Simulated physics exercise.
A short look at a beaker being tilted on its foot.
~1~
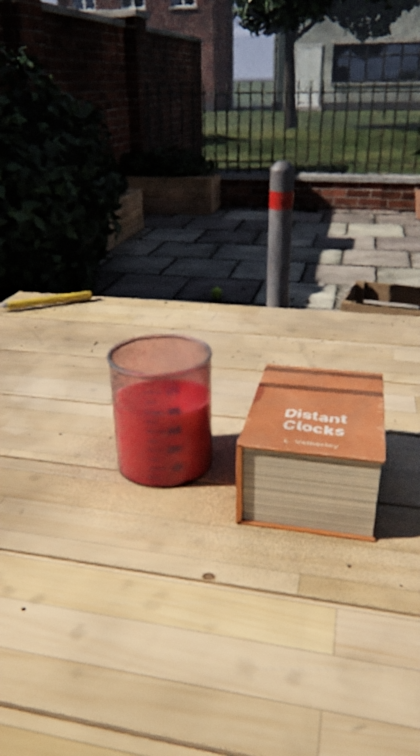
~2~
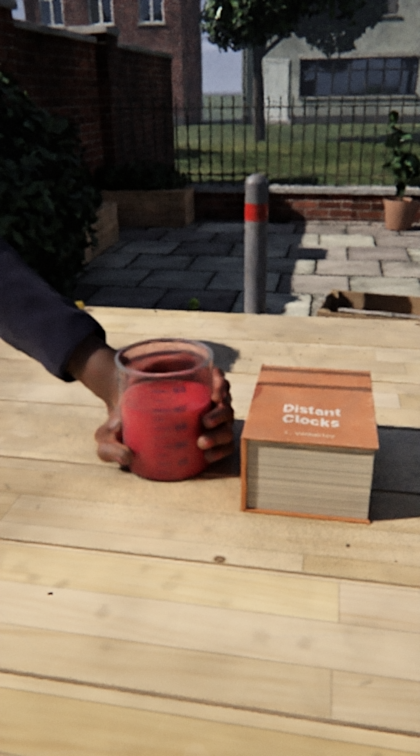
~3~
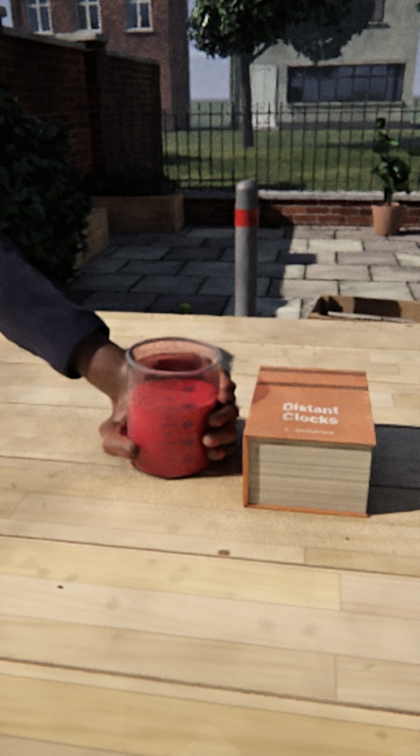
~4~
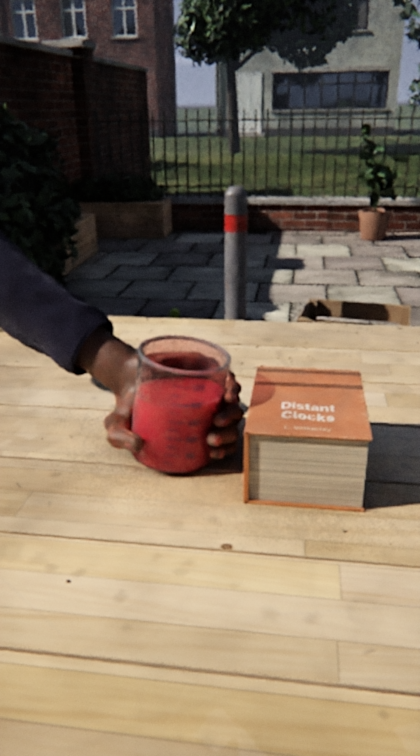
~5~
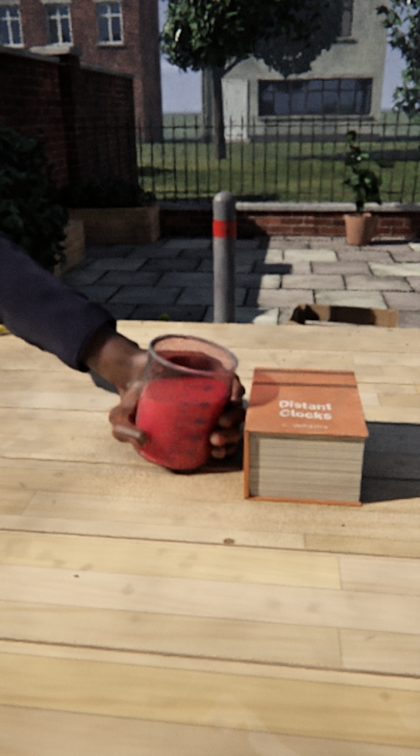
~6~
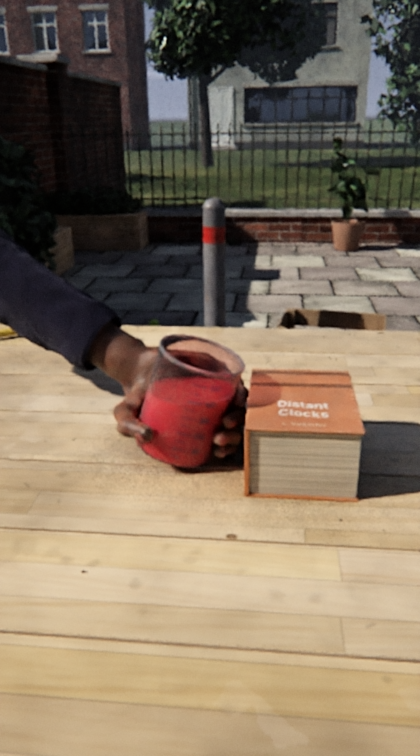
A beaker of red liquid stands upright beside a thick orange book on a wooden outdoor table, then a hand reaches in from the left, grips it and tilts its top rightward towards the book.
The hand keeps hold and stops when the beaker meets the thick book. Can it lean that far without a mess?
It stays dry outside.
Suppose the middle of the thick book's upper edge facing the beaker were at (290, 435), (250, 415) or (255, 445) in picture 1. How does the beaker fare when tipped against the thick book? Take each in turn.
In turn: Wets the top, keeps it in, wets the top.
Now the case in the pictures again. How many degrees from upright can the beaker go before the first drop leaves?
At 45° or so.
Shortly, the beaker leans by about 20°; none is lost.
Then, the beaker leans by about 25°; none is lost.
At the finish, the beaker leans by about 25°, against the thick book; none is lost.
